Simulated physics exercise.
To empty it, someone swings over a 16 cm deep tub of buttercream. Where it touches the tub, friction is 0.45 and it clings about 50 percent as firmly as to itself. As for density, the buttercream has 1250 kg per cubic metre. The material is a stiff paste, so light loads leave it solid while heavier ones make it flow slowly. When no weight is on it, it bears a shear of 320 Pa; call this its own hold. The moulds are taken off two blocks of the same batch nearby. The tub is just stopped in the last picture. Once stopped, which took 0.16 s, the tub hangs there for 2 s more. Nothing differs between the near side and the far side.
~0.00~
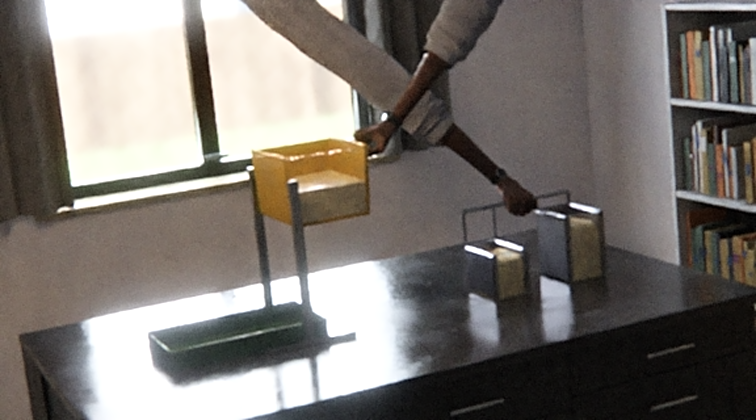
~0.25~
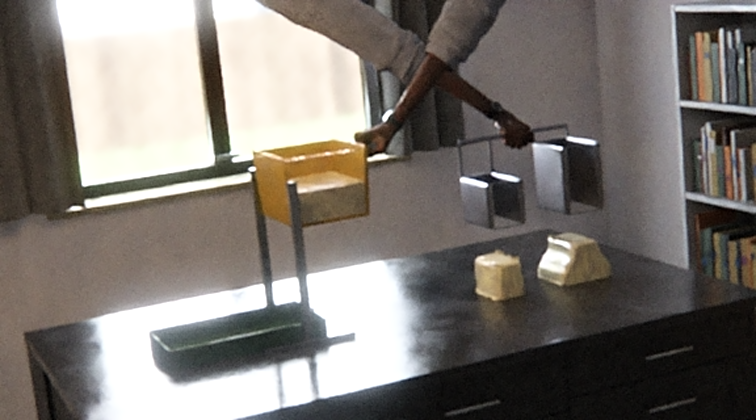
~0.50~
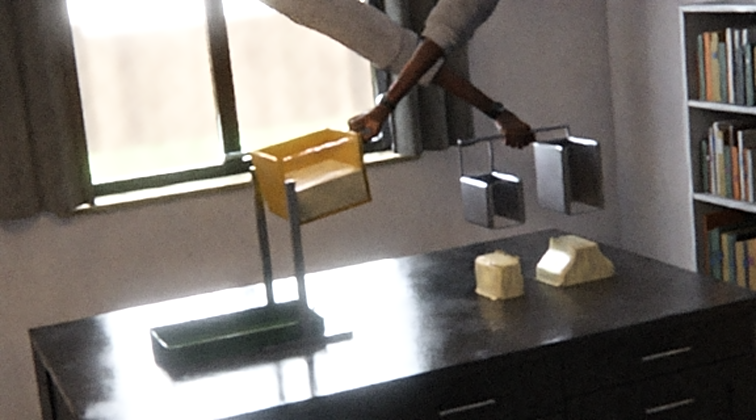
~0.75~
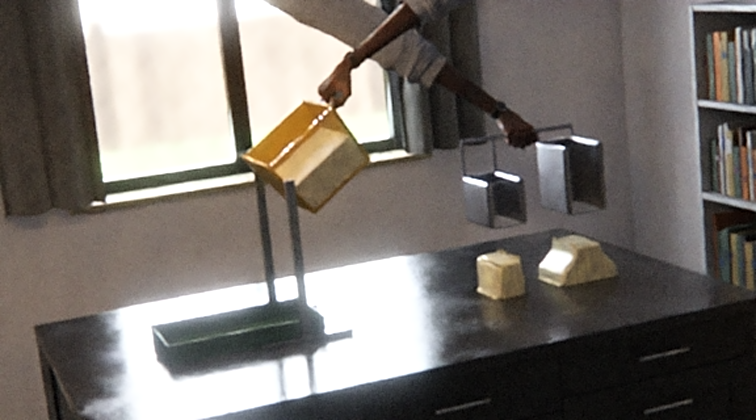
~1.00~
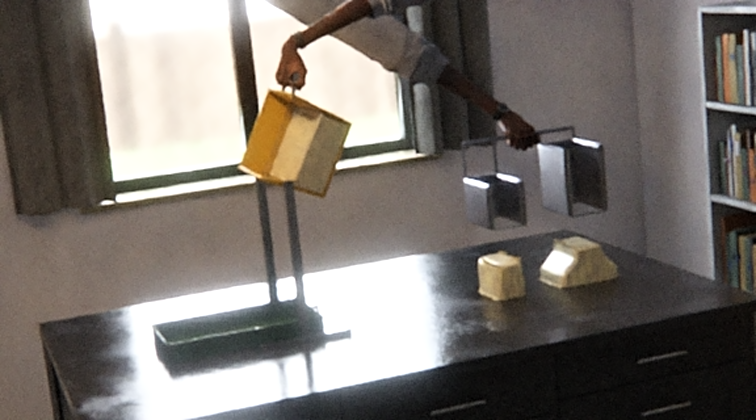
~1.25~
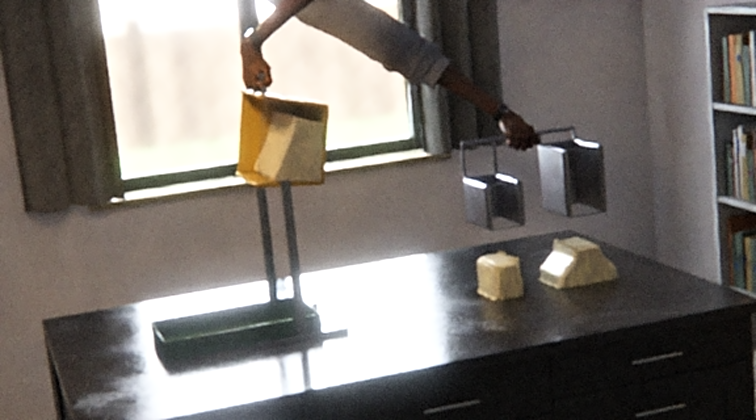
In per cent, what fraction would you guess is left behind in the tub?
My guess is 100 per cent.
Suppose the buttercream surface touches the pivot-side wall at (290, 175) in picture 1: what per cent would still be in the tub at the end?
Then about 60 %.
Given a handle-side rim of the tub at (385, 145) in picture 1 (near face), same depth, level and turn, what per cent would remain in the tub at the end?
In that case close to 85 %.
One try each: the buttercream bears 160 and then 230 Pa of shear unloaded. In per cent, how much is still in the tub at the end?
You'd see 75 percent the first time and 90 percent the second.
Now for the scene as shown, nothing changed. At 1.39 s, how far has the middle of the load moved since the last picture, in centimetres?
Distance: About 2 cm.
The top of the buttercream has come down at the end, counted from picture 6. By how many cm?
About 2 cm.
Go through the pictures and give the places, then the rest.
Handle-side rim at (364, 146), tilt 0 degrees; top of the buttercream at (301, 192); blocks stand 9.9 cm, 15 cm (left to right), in the first picture.
Handle-side rim at (364, 147), tilt 0 degrees; top of the buttercream at (301, 192); blocks stand 9.6 cm, 11 cm (left to right), in the second picture.
Handle-side rim at (357, 136), tilt 9 degrees; top of the buttercream at (359, 170); blocks stand 9.6 cm, 10 cm (left to right), in the third picture.
Handle-side rim at (330, 108), tilt 35 degrees; top of the buttercream at (348, 137); blocks stand 9.6 cm, 10 cm (left to right), in the fourth picture.
Handle-side rim at (292, 97), tilt 62 degrees; top of the buttercream at (324, 115); blocks stand 9.6 cm, 10 cm (left to right), in the fifth picture.
Handle-side rim at (262, 100), tilt 80 degrees; top of the buttercream at (295, 118); blocks stand 9.6 cm, 10 cm (left to right), in the sixth picture.
After 1.39 s, the tub is at 80 degrees and holds 100 %.
After 1.56 s, the tub is at 80 degrees and holds 100 %.
After 1.73 s, the tub is at 80 degrees and holds 100 %.
After 1.90 s, the tub is at 80 degrees and holds 100 %.
After 3.25 s, at the end, the tub is at 80 degrees and holds 100 %.
